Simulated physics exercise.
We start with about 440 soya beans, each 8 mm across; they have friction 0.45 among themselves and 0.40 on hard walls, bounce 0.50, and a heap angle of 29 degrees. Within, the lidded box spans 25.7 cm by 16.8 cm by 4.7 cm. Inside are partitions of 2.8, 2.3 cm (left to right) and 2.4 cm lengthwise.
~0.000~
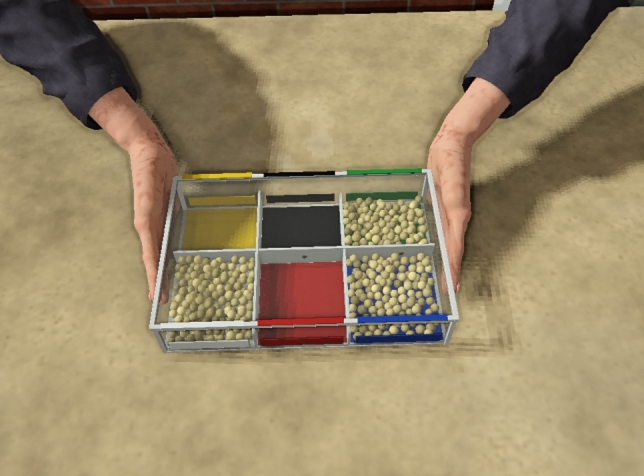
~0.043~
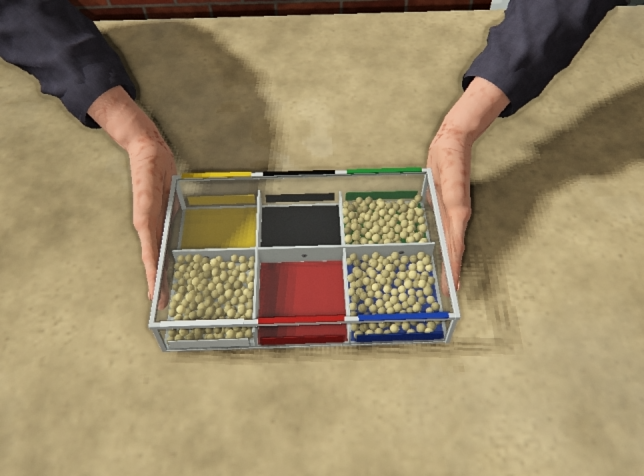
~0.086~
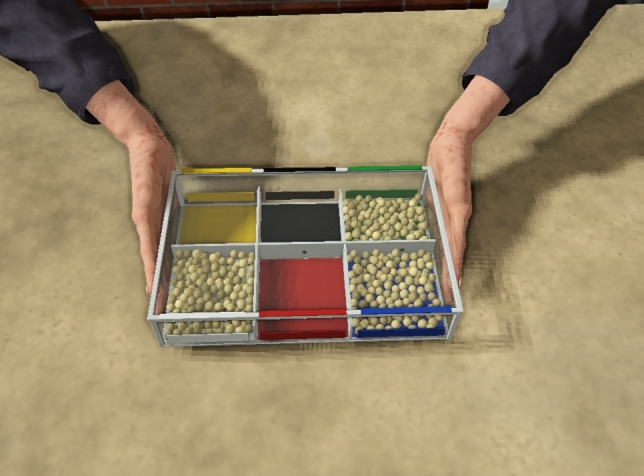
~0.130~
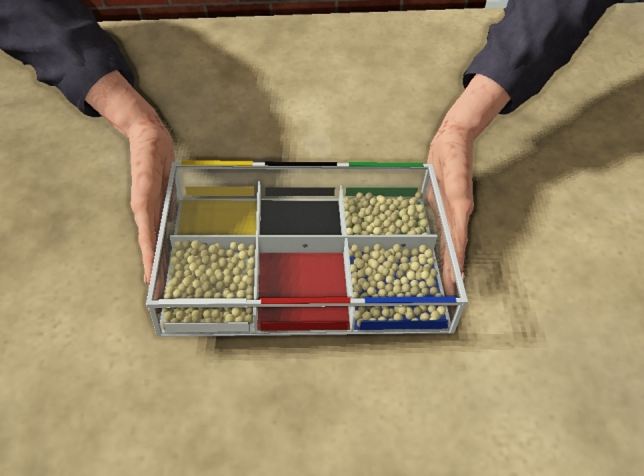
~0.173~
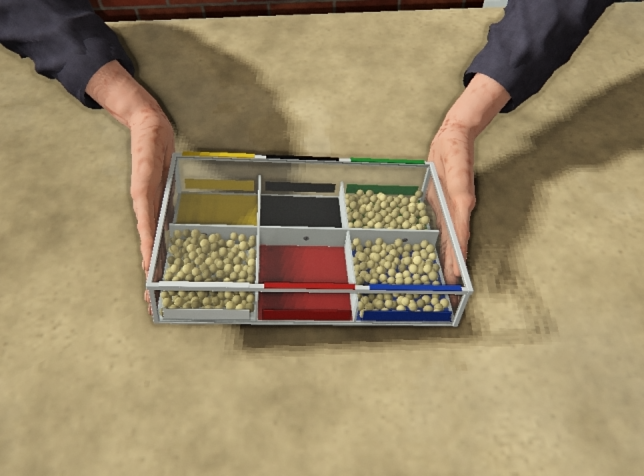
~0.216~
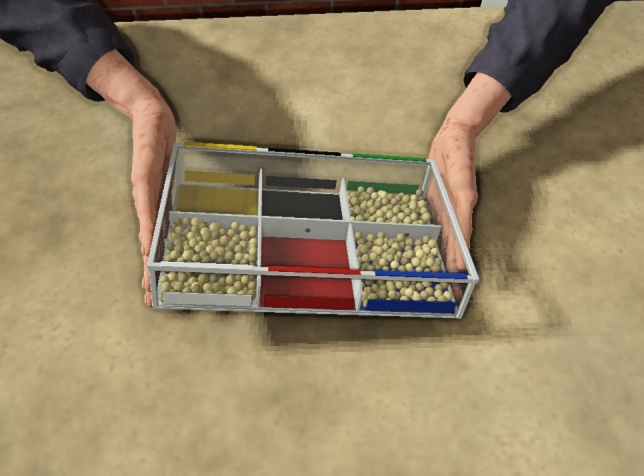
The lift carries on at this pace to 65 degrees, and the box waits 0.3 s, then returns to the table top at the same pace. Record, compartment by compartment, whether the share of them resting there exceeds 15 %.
Red: Does not exceed; blue: Exceeds; green: Exceeds; yellow: Does not exceed; white: Exceeds; black: Does not exceed.
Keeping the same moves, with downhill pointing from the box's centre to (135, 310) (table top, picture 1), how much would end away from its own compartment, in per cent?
Roughly 10 per cent.
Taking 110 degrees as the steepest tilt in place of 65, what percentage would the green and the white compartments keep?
In per cent, green gets 65, white gets 0.
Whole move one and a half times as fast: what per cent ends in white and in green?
I'd expect white at 20 percent and green at 35 percent.
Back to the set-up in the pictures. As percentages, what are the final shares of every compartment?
Red 0 / blue 30 / green 30 / yellow 5 / white 30 / black 5, all in percent.
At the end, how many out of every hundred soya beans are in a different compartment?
Somewhere around 15 percent.
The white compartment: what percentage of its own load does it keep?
I'd estimate about 70 %.
After 0.98 s, tilt 65 degrees; blue 30 %, green 30 %, yellow 5 %, white 35 %, black 5 %.
After 1.49 s, tilt 35 degrees; blue 30 %, green 30 %, yellow 5 %, white 30 %, black 5 %.
After 2.07 s, tilt 0 degrees; blue 30 %, green 30 %, yellow 5 %, white 30 %, black 5 %.
At rest (2.6 s), red 0 %, blue 30 %, green 30 %, yellow 5 %, white 30 %, black 5 %.
